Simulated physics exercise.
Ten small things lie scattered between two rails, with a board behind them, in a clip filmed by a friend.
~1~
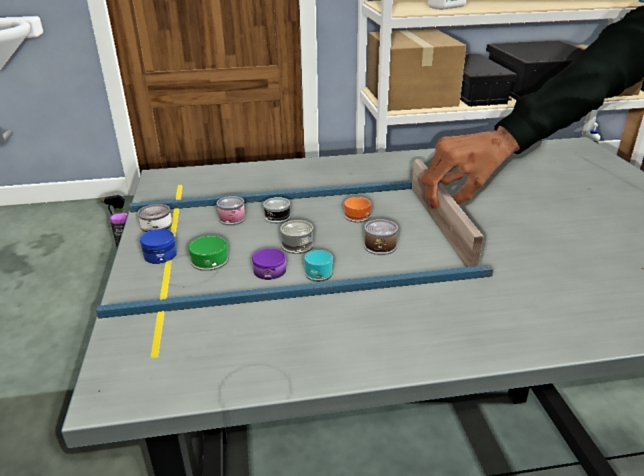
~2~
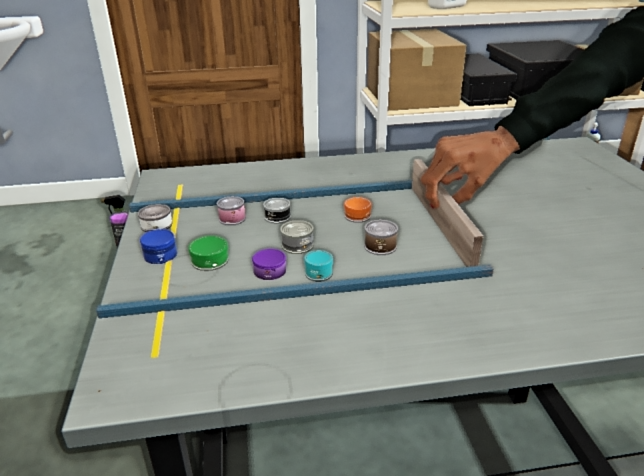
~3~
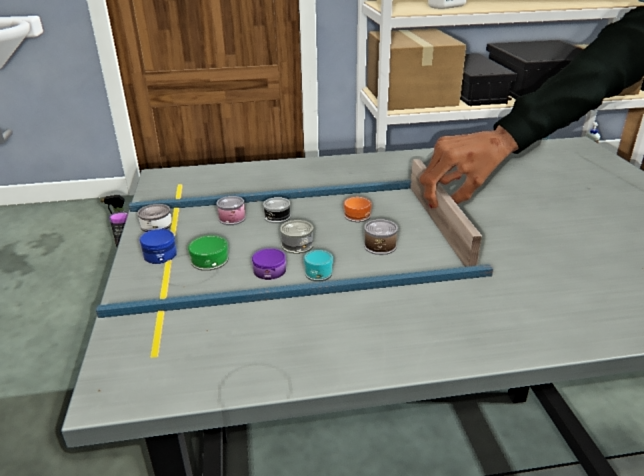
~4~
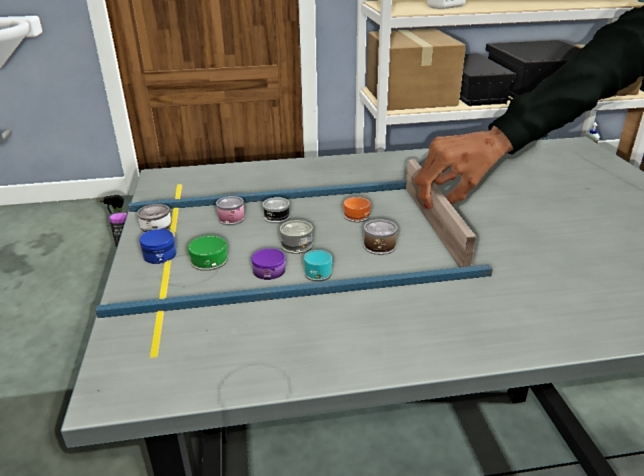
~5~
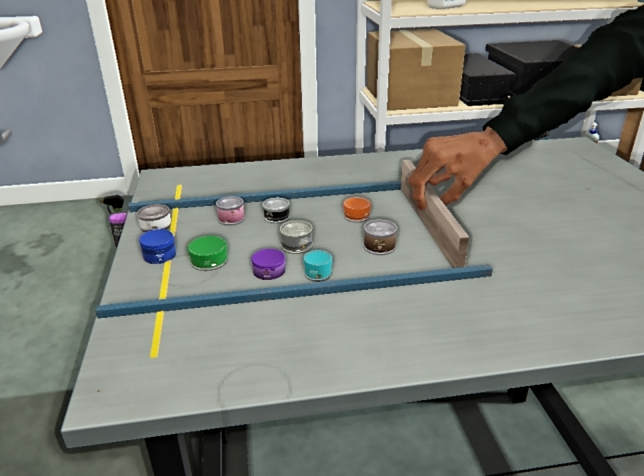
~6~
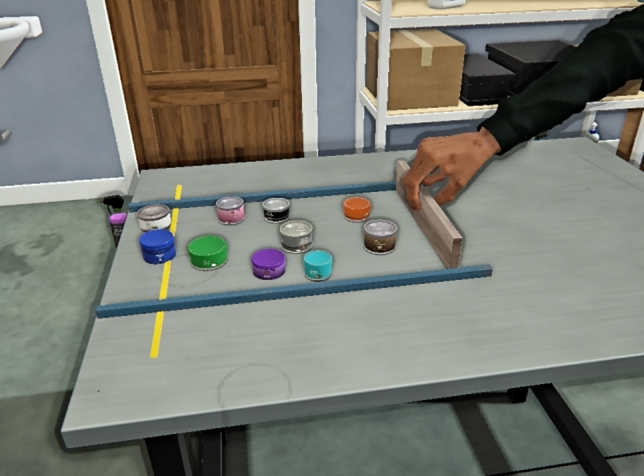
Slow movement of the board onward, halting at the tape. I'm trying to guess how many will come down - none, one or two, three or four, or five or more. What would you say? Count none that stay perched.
I predict exactly one or two will slip off.
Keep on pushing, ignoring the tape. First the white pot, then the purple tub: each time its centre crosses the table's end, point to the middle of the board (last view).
First it's close to (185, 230), next close to (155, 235).
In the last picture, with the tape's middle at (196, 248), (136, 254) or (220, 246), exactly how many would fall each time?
The three tries give 0, 5 and 0.
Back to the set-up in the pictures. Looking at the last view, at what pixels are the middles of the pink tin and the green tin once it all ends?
They finish at roughly (136, 222) and (117, 259) respectively.
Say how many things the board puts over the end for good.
It is 1, no more and no fewer.
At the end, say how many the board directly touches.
The figure is 5.
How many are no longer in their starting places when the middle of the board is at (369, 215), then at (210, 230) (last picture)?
In order, the tallies are 2 and 10.
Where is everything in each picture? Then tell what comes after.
The first picture shows white pot (155, 218); blue tub (159, 247); green tin (209, 253); board (442, 209); tape (170, 251).
The second picture shows blue tub (159, 247); board (442, 209).
The third picture shows green tin (209, 253); black tin (277, 210).
The fourth picture shows white pot (155, 218); grey pot (297, 237).
The fifth picture shows blue tub (158, 247); brown tin (380, 237).
The sixth picture shows white pot (155, 219); blue tub (158, 247); green tin (208, 253); board (424, 210); tape (170, 251).
Soon after, none off yet; white pot at rest near (155, 219); blue tub at rest near (158, 247); green tin at rest near (208, 253).
Then, none off yet; white pot at rest near (152, 218); blue tub moved about its own width near (139, 245); green tin moved about its own width near (167, 255).
By the end, the number that fall off is one or two; fallen, white pot.
